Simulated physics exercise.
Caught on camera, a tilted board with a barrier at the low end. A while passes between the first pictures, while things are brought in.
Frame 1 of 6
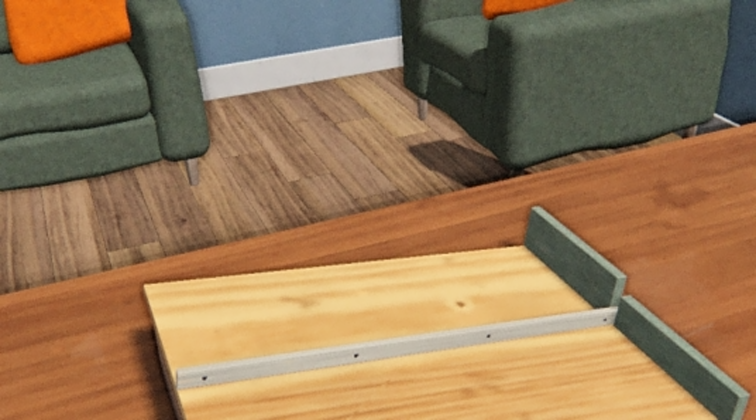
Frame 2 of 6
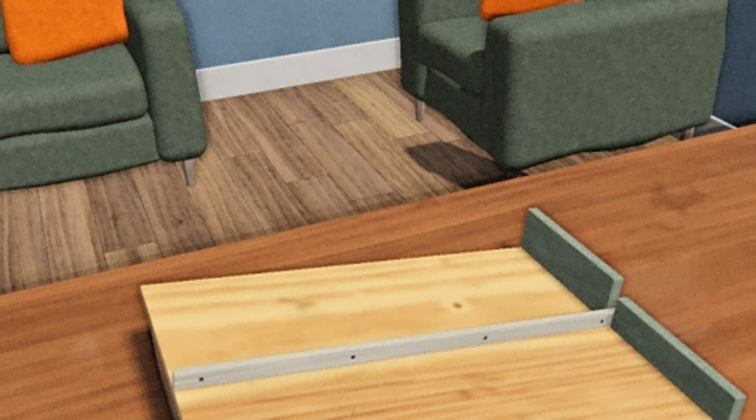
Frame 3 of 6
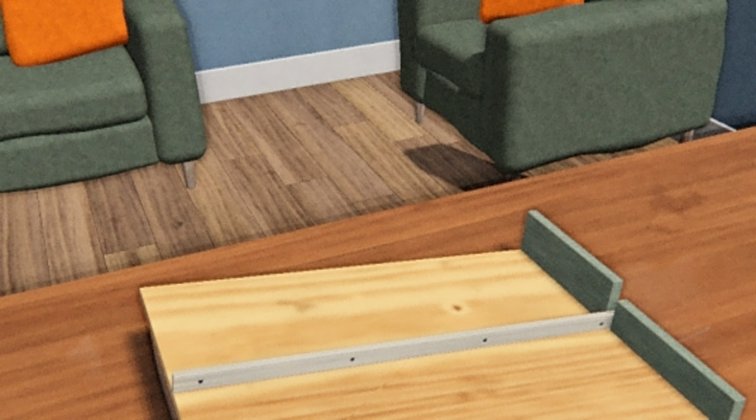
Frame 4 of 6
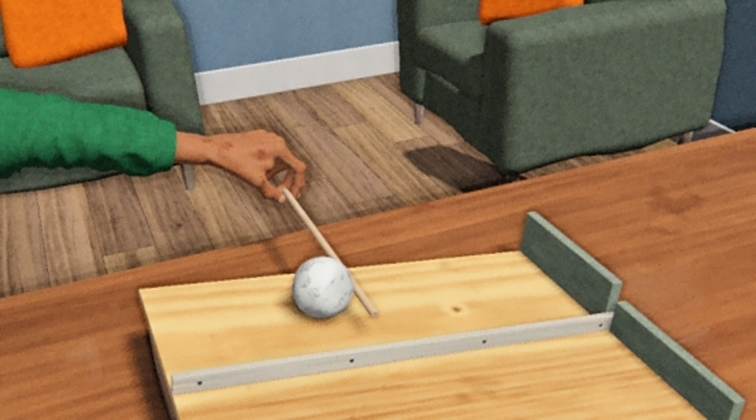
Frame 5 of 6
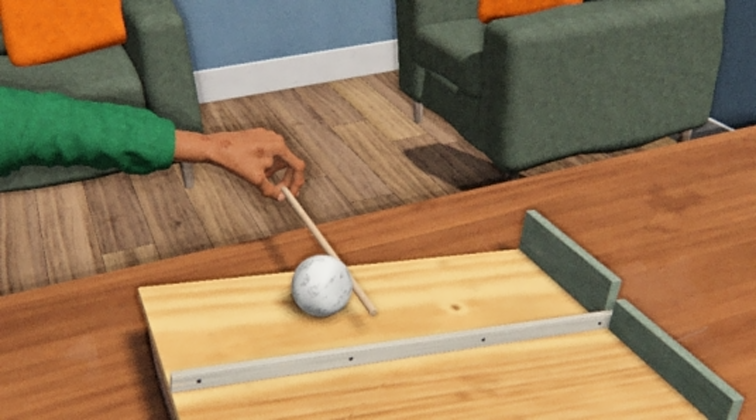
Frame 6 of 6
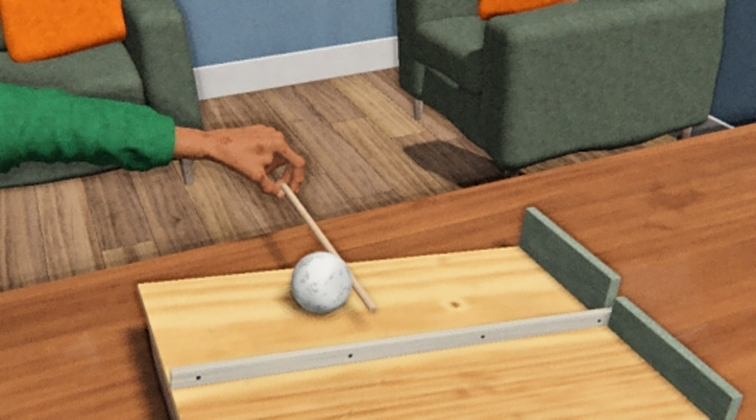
A white ball appeared on the tilted wooden board, which had been empty at first, and stayed almost still as a hand in a green sleeve held a thin stick against it.
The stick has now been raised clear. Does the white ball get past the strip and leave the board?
No, most likely it is held back by the strip.
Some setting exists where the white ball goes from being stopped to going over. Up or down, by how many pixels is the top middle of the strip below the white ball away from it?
28 pixels down.
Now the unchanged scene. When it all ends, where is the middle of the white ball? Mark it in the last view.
Around (539, 260).
Then, 0.36 s past the last view, white ball rolling on the board near (366, 278).
Then, 0.64 s past the last view, white ball rolling on the board near (470, 268).
Finally, the white ball stops on the board, near (539, 260).
